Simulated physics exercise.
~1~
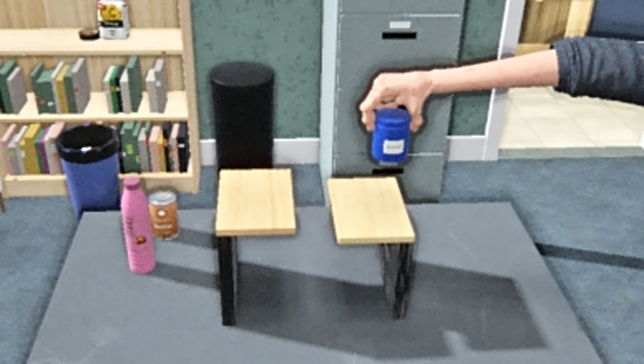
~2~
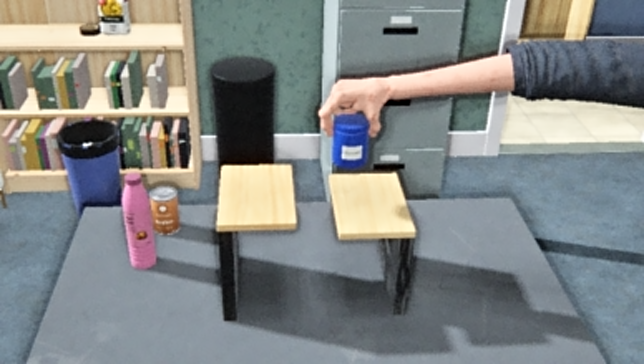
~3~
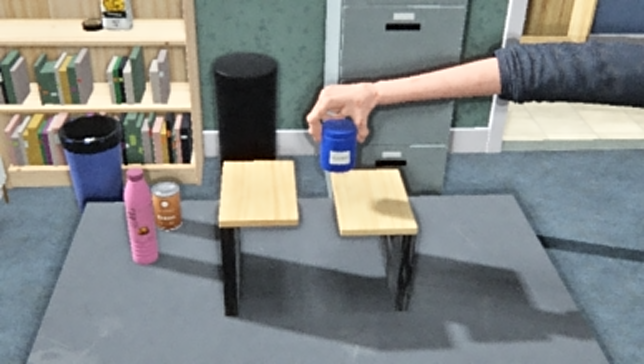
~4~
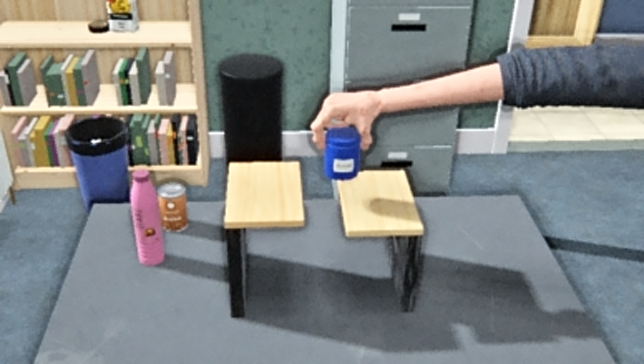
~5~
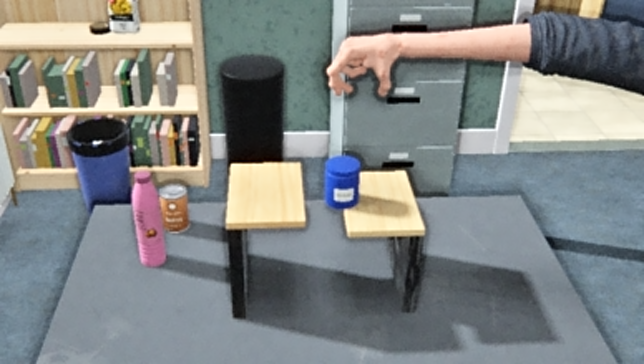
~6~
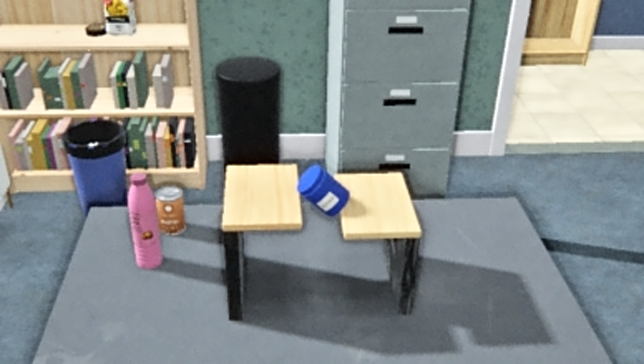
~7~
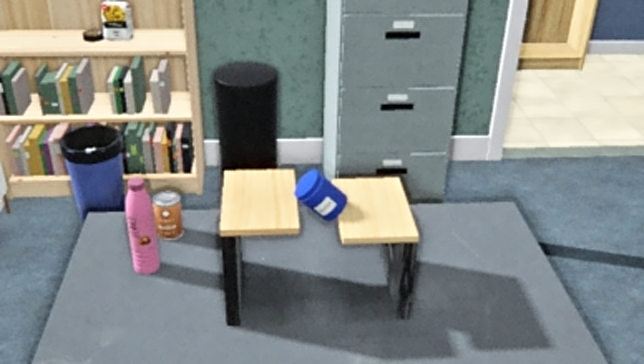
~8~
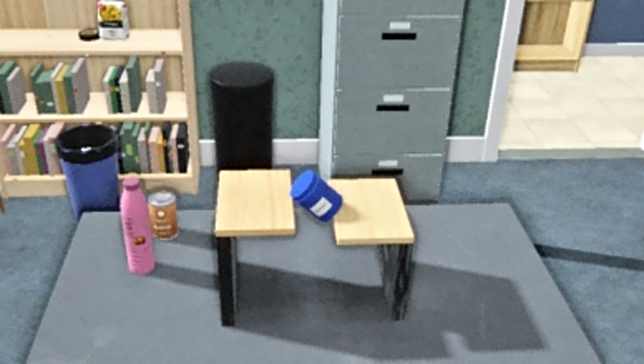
In an office-like room with a bookshelf and filing cabinet, a hand lowers a blue jar onto the inner edge of the right of two wooden-topped supports and lets go; the jar tips left into the gap and lodges there, leaning, beside an undisturbed pink bottle and orange tin.
